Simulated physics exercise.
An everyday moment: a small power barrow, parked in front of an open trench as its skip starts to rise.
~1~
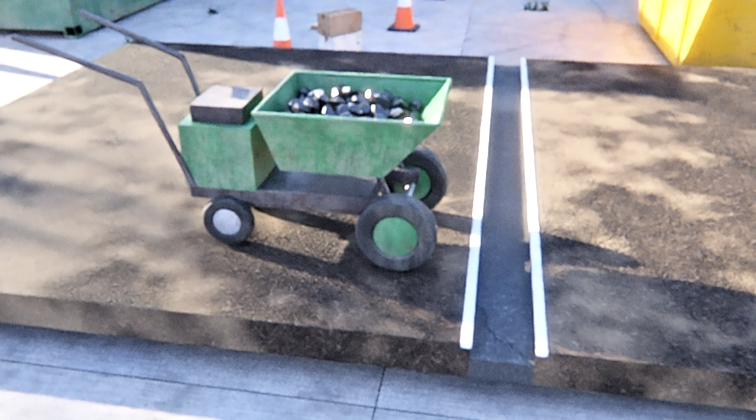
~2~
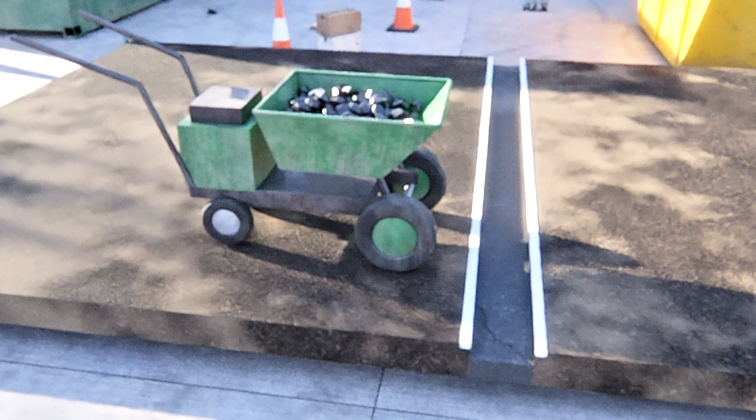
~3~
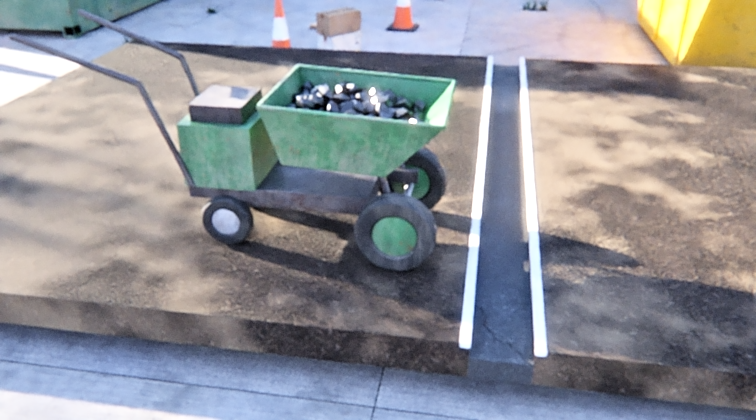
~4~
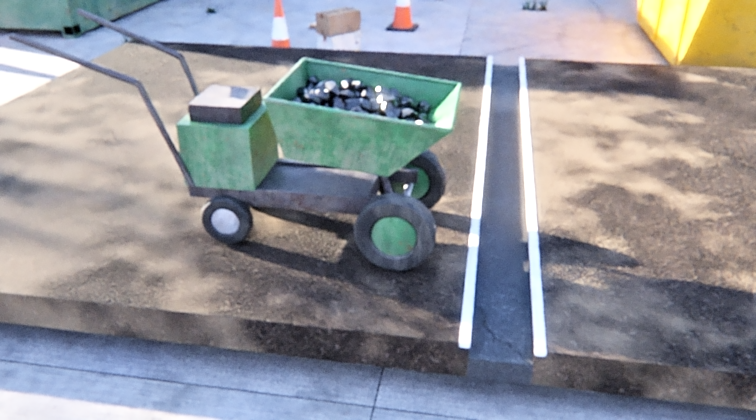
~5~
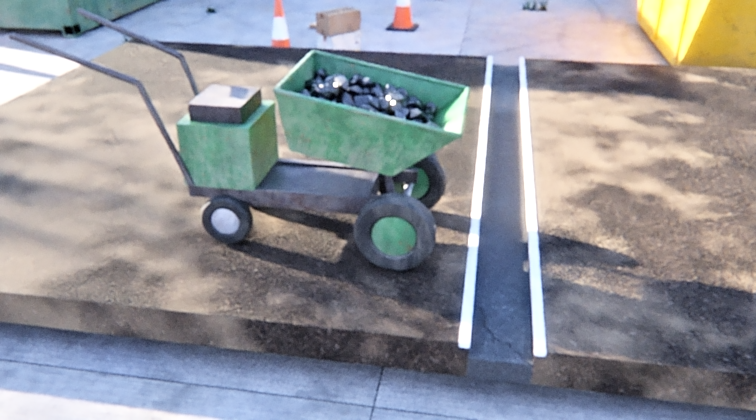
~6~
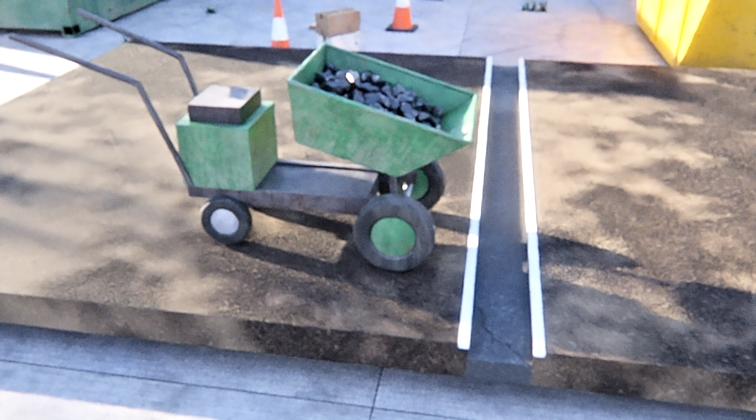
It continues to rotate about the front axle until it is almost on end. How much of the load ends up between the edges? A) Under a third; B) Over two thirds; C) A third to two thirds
A.
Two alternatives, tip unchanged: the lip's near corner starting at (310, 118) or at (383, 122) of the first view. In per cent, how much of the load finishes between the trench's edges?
Roughly 40 and 60 percent respectively.
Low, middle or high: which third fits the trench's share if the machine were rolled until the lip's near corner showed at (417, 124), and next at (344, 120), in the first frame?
One to two thirds; in the middle band.
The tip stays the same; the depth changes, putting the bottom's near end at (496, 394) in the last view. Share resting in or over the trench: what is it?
The share comes to around 20 percent.
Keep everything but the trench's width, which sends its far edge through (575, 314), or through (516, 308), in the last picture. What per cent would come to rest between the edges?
Respectively, 60 % and 0 %.
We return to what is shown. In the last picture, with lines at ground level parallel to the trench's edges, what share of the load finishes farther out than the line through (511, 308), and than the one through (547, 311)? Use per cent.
About 80 % and 70 %.
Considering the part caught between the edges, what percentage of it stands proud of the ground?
I'd say around 30 percent.
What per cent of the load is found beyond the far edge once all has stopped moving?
Result: Some 75 % of the load.
Soon, skip tipped steeply; all in the skip.
A while on, skip tipped right over; about two thirds in the skip; a stray few in or heaped over the trench; about a quarter beyond it; a stray few falling.
Towards the end, skip tipped right over; a small part in the skip; a small part in or heaped over the trench; most beyond it.
Finally, skip tipped right over; a small part in the skip; a small part in or heaped over the trench; most beyond it.
